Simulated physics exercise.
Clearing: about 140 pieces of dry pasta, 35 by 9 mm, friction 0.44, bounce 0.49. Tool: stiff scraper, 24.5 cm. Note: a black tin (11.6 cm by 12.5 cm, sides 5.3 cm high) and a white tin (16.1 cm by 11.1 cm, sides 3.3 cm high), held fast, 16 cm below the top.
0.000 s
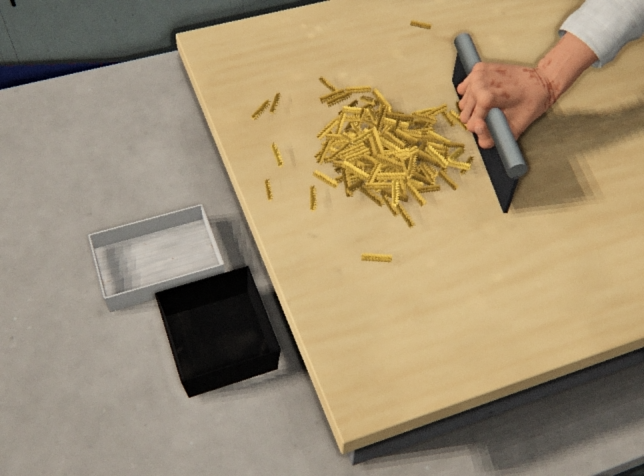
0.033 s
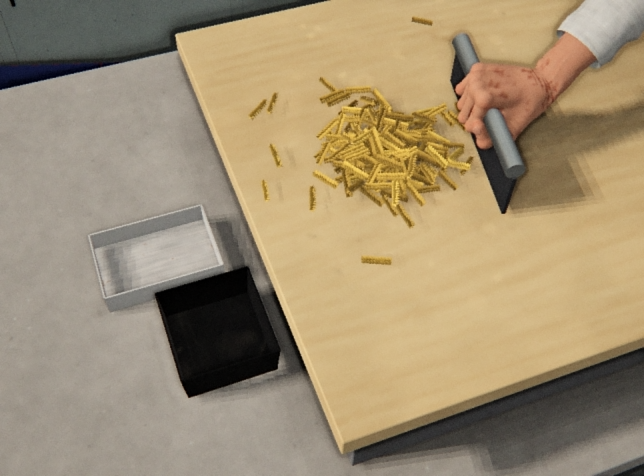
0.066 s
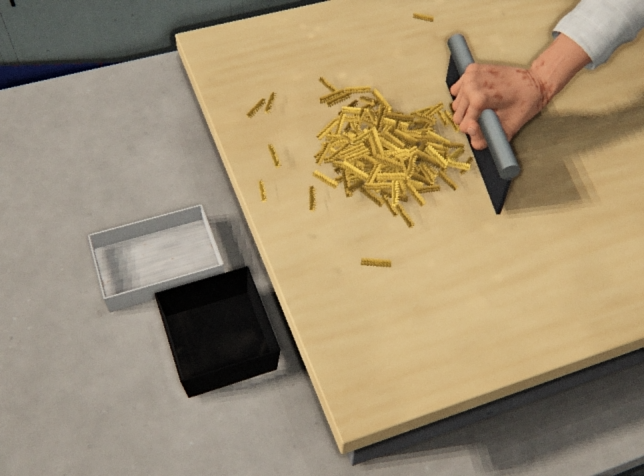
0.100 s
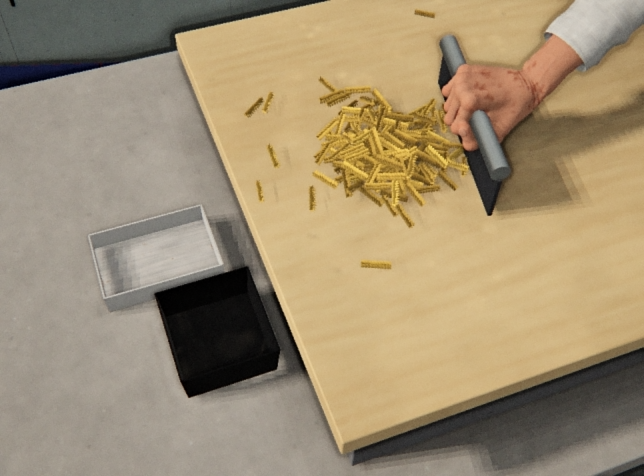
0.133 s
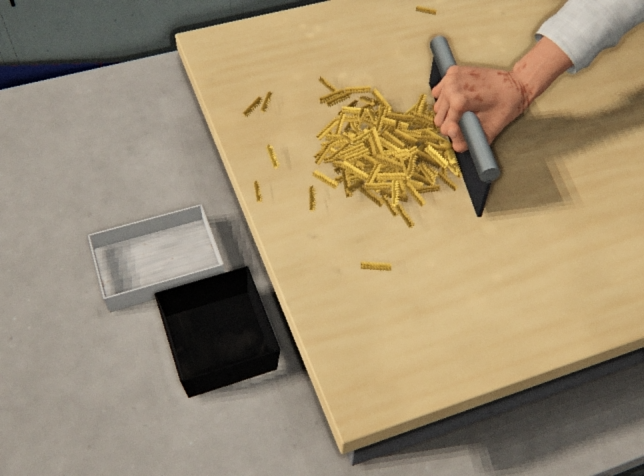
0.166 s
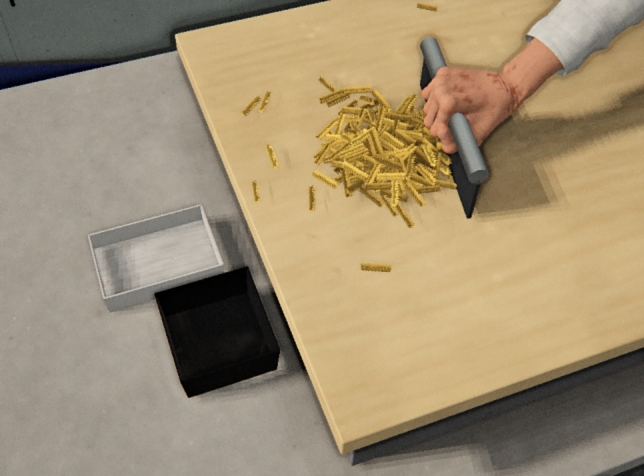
A hand pushing a scraper slowly left across a wooden board, its blade nudging the edge of a dry pasta pile.
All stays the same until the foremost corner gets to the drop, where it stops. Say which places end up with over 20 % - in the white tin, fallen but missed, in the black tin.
White tin - over, fallen but missed - over, black tin - not over.
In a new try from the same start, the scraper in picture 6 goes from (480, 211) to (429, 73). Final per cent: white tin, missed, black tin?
Final: White tin = 5%, missed = 10%, black tin = 30%.
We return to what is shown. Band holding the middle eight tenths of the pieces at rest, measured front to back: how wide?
It works out at some 22 centimetres.
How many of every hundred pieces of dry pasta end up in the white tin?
I'd put it at close to 45 in a hundred.
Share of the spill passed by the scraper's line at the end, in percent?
5 %.
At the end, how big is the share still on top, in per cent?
My estimate is close to 15 per cent.
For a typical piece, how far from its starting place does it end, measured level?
That comes to about 28 cm.
Then, at 0.47 s, scraper 17 cm from its start, spill 21 cm wide; still on top 100 %.
Then, at 0.78 s, scraper 29 cm from its start, spill 24 cm wide; white tin 5 %, off the edge, not caught 25 %, still on top 70 %.
Then, at 1.05 s, scraper 30 cm from its start, spill 26 cm wide; black tin 10 %, white tin 40 %, off the edge, not caught 30 %, still on top 20 %.
In the end, at 1.9 s, black tin 10 %, white tin 45 %, fallen but missed 30 %, still on top 15 %.
